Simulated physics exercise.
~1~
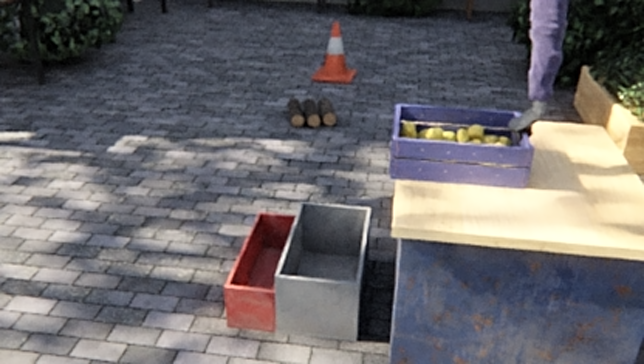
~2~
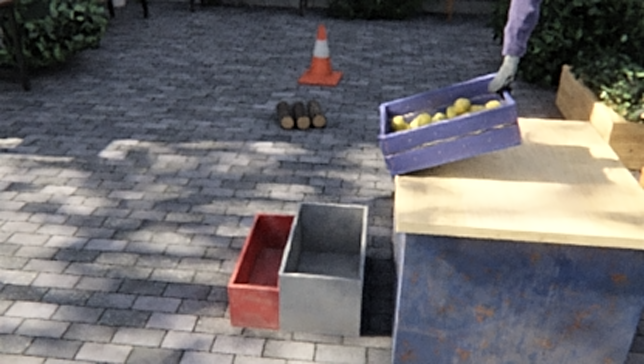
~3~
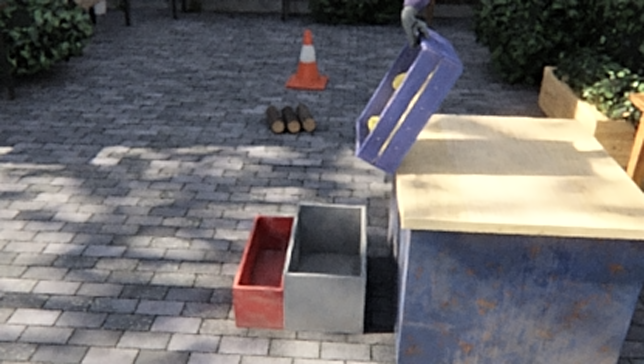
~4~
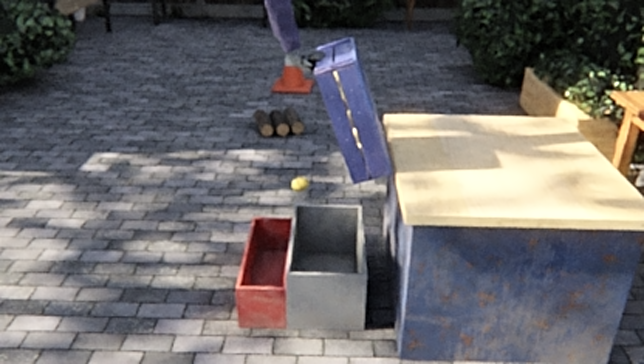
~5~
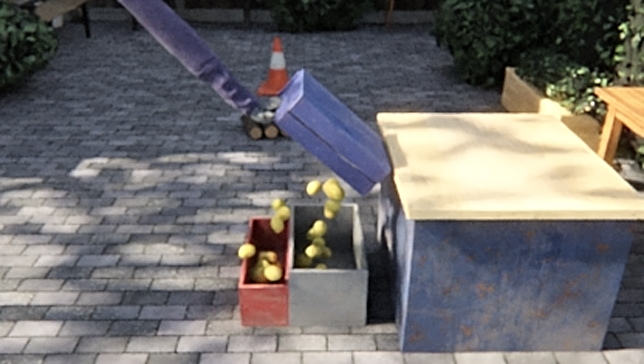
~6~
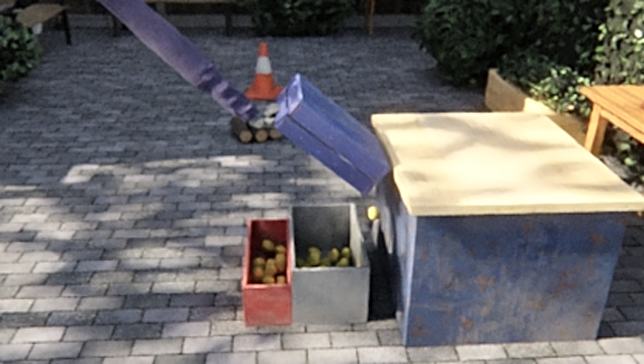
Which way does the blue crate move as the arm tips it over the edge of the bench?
The blue crate moves to the left, off the bench top and over toward the bins.
